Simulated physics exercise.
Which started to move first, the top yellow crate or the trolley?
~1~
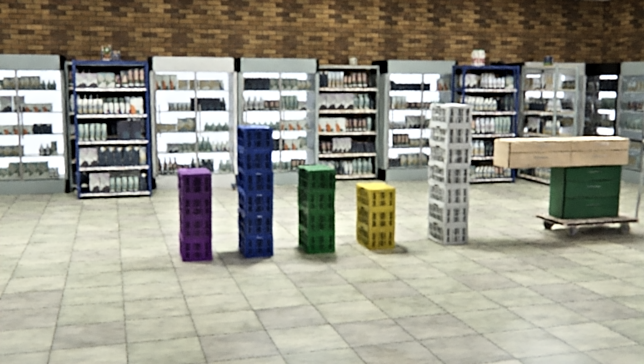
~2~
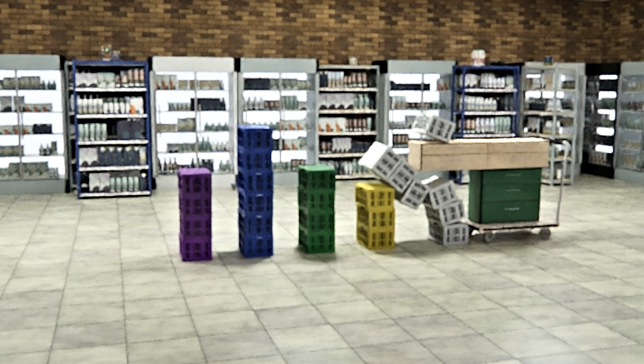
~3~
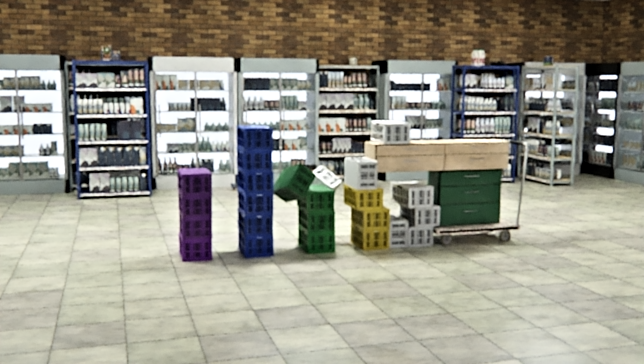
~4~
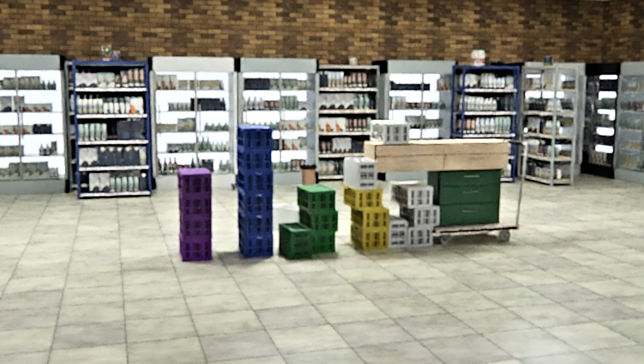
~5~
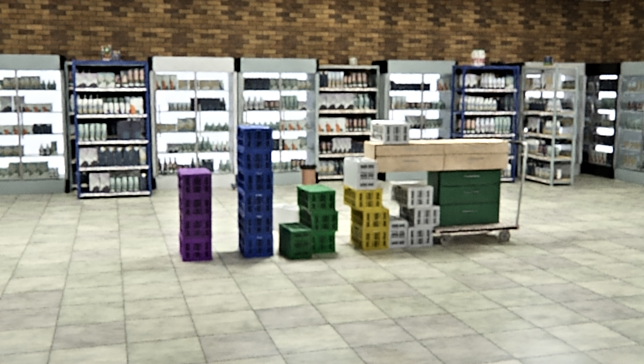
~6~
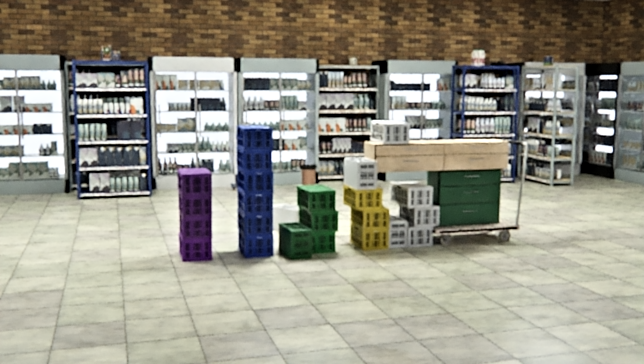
The trolley started to move first, and the top yellow crate only shifted later, after the white pile had begun to collapse.
